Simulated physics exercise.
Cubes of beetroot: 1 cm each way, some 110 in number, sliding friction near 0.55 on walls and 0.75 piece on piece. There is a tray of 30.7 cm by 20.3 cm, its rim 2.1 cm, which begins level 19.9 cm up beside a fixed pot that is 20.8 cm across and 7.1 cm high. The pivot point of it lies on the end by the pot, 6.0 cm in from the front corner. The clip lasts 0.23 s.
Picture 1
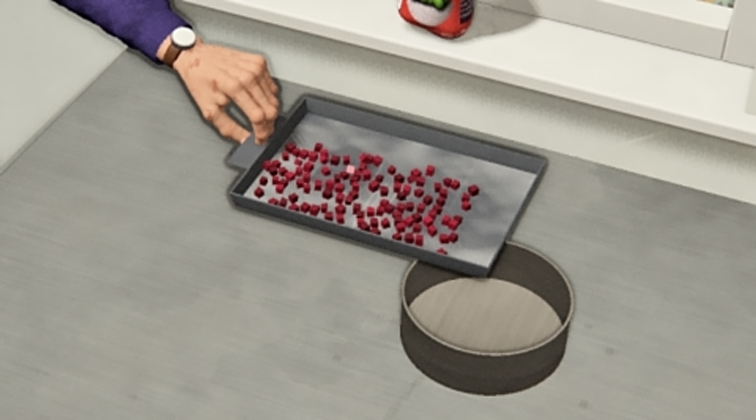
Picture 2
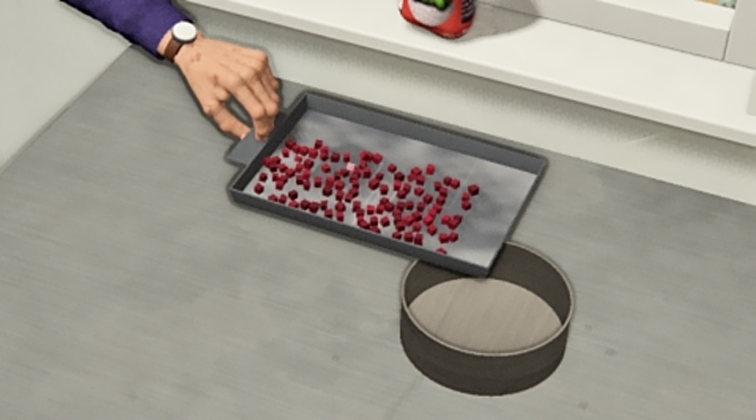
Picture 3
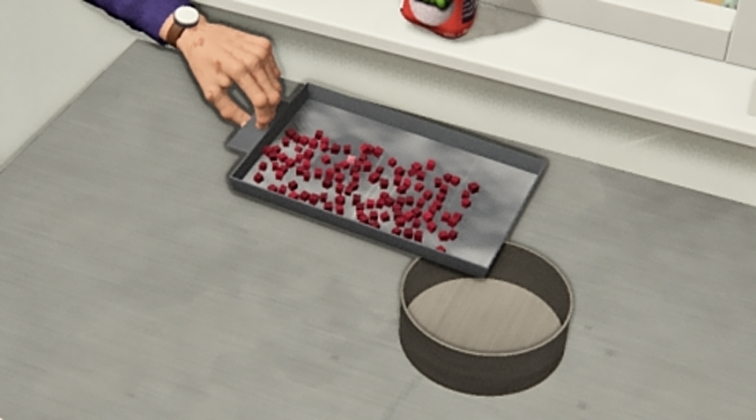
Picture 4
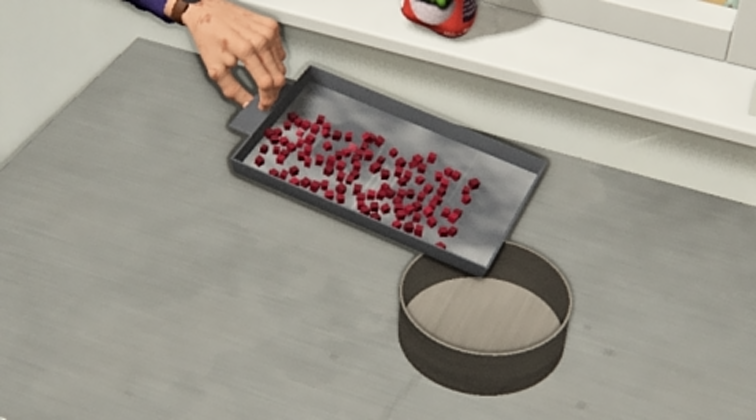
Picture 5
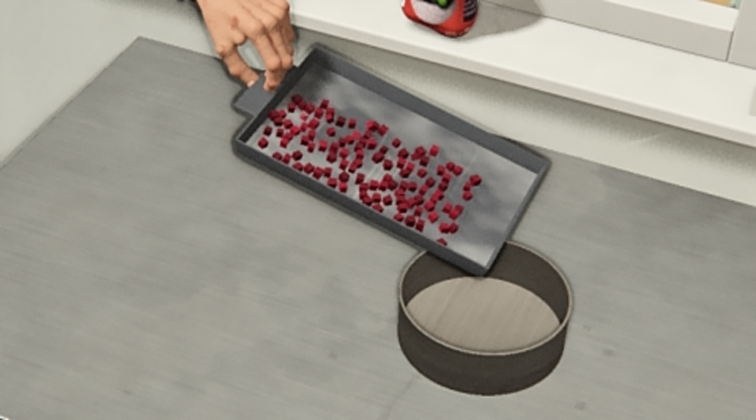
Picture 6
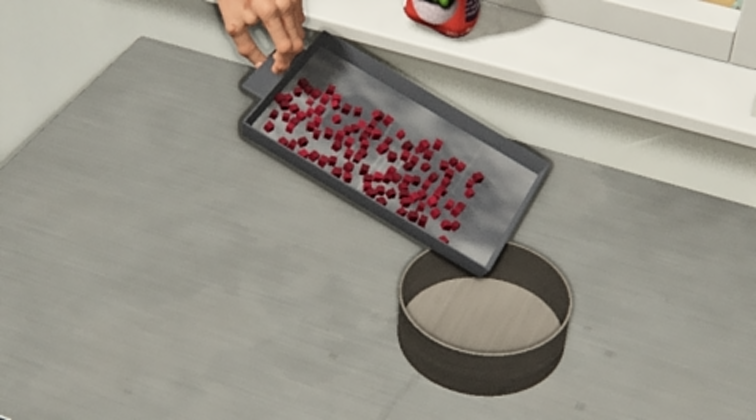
On a grey countertop, a hand held a dark tray of small red cubes with one end at a round pot, then raised the left end steadily, while the cubes stayed scattered across the tray.
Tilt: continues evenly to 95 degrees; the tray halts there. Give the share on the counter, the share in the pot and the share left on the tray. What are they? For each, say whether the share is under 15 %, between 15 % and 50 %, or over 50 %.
Result: Counter: Will likely be high; pot: Will likely be medium; tray: Will likely be low.
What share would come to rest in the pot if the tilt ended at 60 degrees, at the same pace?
I'd say close to 15 percent.
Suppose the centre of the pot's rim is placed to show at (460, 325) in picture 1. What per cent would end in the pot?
Roughly 15 percent would end up there.
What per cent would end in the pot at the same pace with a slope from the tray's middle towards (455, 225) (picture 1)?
Roughly 10 percent of them.
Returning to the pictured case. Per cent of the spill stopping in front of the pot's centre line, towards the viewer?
Roughly 60 per cent.
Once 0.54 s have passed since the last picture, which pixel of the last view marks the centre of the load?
Load centre: About (542, 249) px.
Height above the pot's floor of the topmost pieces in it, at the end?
It stands at some 1.0 cm.
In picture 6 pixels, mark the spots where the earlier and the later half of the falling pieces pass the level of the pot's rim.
Early: About (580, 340); late: About (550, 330).
Then, 0.32 s after the last picture, tilt 56 degrees; the tray holds 100 %, the pot 0 %.
Then, 0.54 s after the last picture, tilt 81 degrees; the tray holds 50 %, the pot 0 %.
Then, 0.87 s after the last picture, tilt 95 degrees; the tray holds 15 %, the pot 15 %.
In the end, counter 75 %, pot 25 %, tray 0 %.
